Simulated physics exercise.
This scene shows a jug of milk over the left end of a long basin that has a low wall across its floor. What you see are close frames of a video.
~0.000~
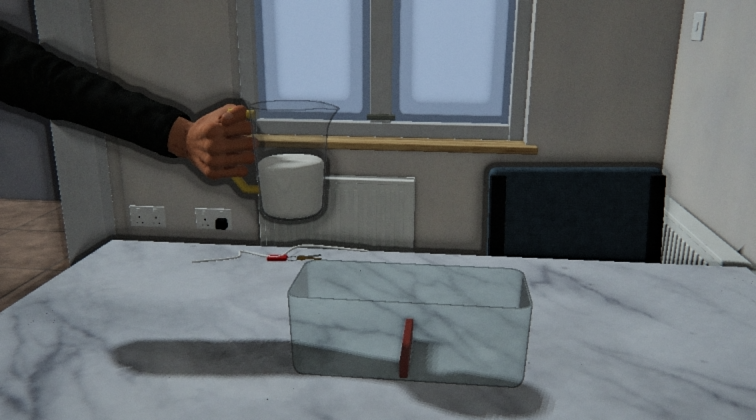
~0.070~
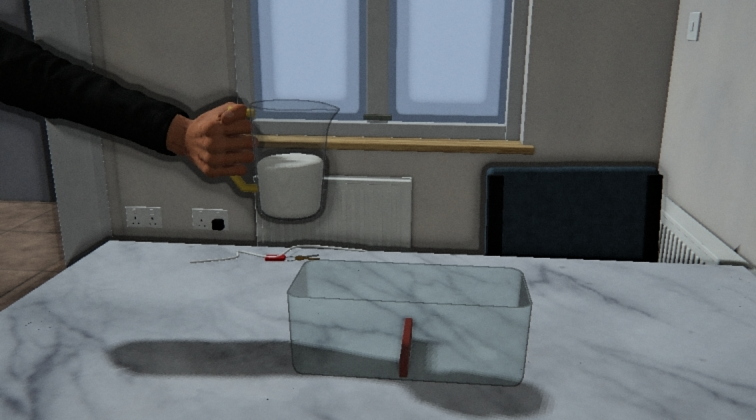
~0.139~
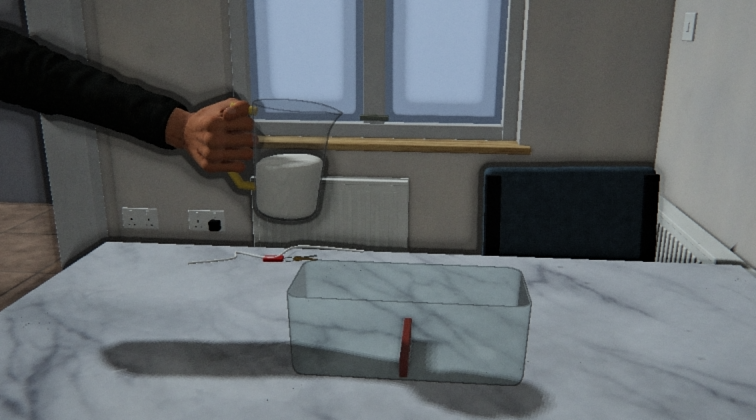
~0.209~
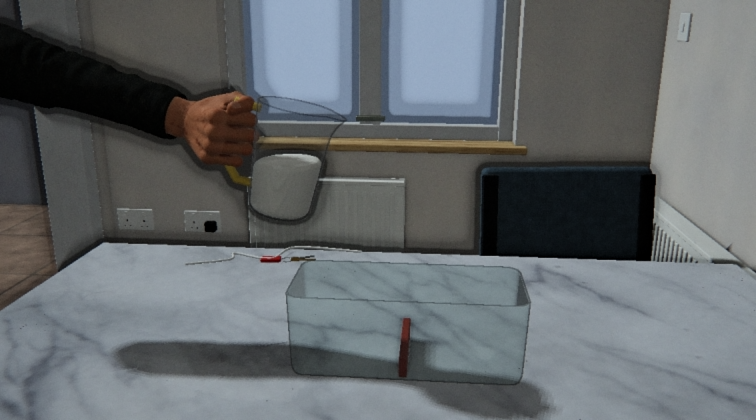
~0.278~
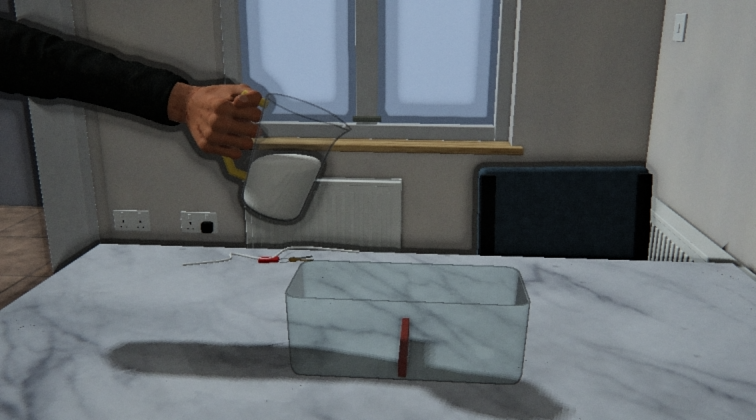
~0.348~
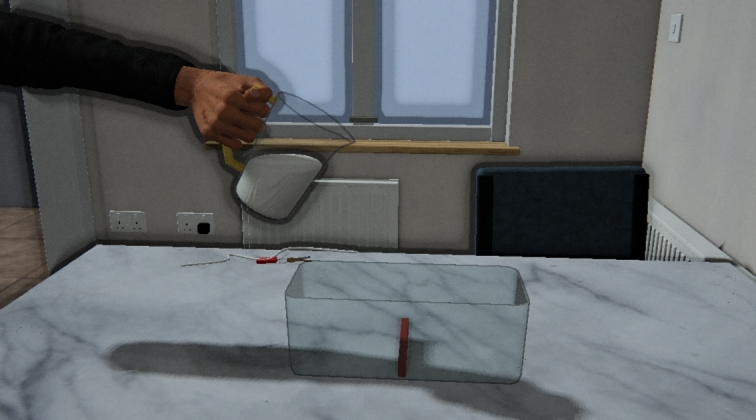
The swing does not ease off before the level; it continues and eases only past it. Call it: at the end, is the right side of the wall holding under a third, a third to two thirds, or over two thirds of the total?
The right side holds under a third of the total.
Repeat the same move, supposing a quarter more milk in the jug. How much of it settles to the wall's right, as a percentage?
About 25 percent.
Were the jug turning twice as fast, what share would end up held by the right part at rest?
Near 25 %.
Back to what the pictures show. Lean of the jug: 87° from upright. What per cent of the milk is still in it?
Some 90 per cent has not yet come out.
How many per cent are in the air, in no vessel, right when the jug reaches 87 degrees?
Share in flight: Approx. 10 %.
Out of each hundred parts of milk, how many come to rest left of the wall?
About 80 percent.
After 0.69 s the tilt is 87° and 91 per cent is still to pour, 0 is left of the wall and 0 right of it.
After 0.93 s the tilt is 109° and 26 per cent is still to pour, 43 is left of the wall and 3 right of it.
After 1.19 s the tilt is 109° and 1 per cent is still to pour, 78 is left of the wall and 12 right of it.
After 1.47 s the tilt is 109° and 0 per cent is still to pour, 79 is left of the wall and 16 right of it.
In the end 79 per cent lies left of the wall, 16 right of it and 5 outside.
